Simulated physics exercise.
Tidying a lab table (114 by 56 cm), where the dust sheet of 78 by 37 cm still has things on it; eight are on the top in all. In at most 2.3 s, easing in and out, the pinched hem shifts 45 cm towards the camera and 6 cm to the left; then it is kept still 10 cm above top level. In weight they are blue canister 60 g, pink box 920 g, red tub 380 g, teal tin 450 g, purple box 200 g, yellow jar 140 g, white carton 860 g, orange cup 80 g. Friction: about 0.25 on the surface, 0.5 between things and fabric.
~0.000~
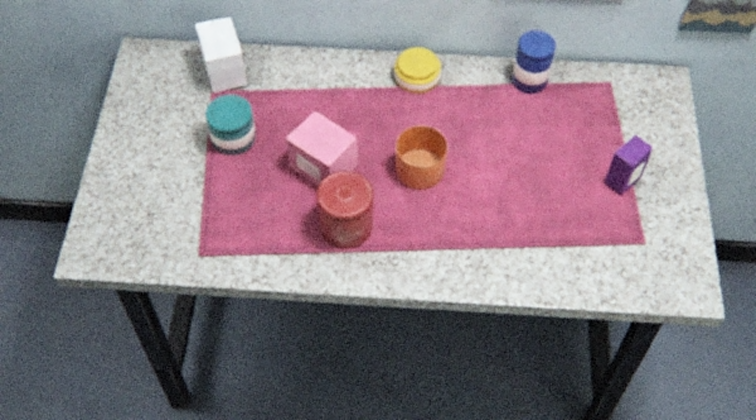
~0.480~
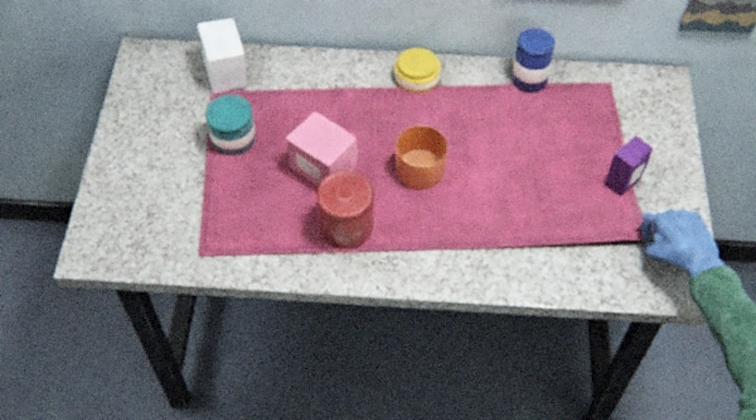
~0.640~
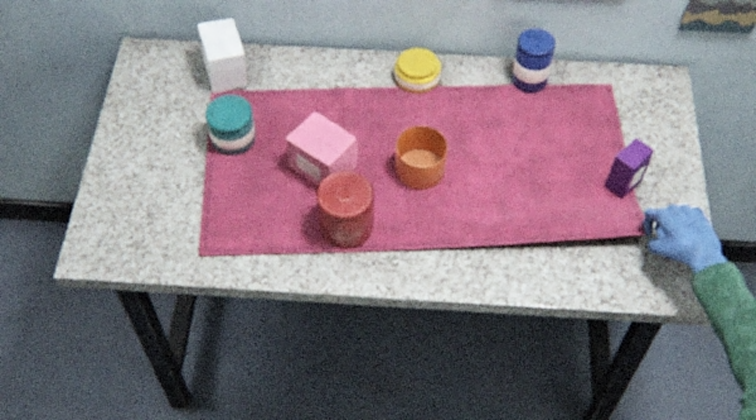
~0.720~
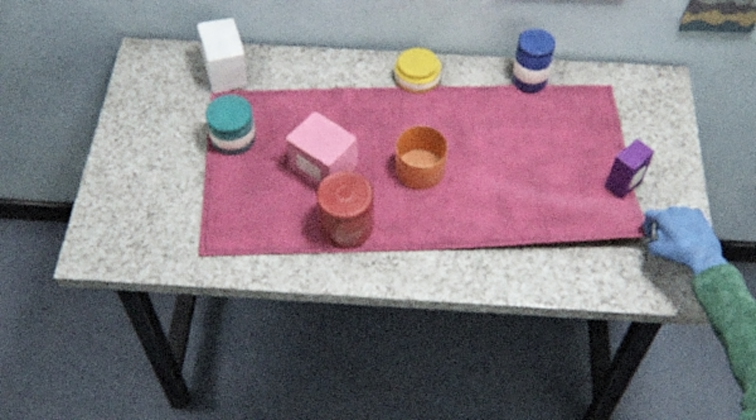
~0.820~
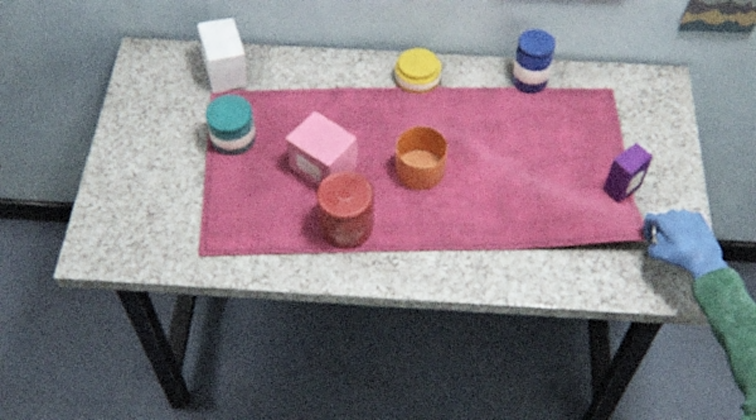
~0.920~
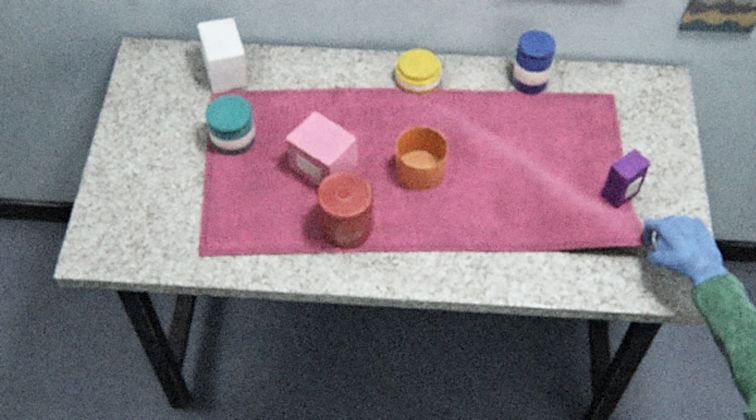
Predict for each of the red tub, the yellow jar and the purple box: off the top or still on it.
Prediction: Red tub - off the top; yellow jar - still on it; purple box - off the top.
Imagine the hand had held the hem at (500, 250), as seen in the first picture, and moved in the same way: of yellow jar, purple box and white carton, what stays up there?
Well, in that case the yellow jar survives on top, the purple box tips off and the white carton survives on top.
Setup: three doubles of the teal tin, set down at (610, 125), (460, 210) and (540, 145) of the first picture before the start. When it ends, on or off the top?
So it goes: The first one ends up off, the next ends up off, the last ends up off.
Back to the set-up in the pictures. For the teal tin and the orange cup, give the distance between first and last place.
Teal tin 25 cm, orange cup 30 cm.
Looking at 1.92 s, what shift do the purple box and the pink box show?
Purple box 30 cm, pink box 8 cm.
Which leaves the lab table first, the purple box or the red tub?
First: Purple.
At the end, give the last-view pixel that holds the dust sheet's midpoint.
(491, 288) or thereabouts.
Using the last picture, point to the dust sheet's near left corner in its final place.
(244, 254).
After 1.4 s, 100 % of the dust sheet is still over the top; purple box 14 cm off its start, yellow jar 6 cm off its start, red tub 2 cm off its start.
After 1.9 s, 85 % of the dust sheet is still over the top; purple box 29 cm off its start, yellow jar 10 cm off its start, red tub 7 cm off its start.
After 2.4 s, 65 % of the dust sheet is still over the top; purple box over the edge, red tub 13 cm off its start at (366, 259), yellow jar 10 cm off its start at (449, 98).
After 2.9 s, 55 % of the dust sheet is still over the top; purple box over the edge, red tub over the edge, yellow jar 10 cm off its start.
After 4.5 s, 55 % of the dust sheet is still over the top; purple box over the edge, red tub over the edge, yellow jar 10 cm off its start at (450, 98), orange cup 29 cm off its start at (489, 281).
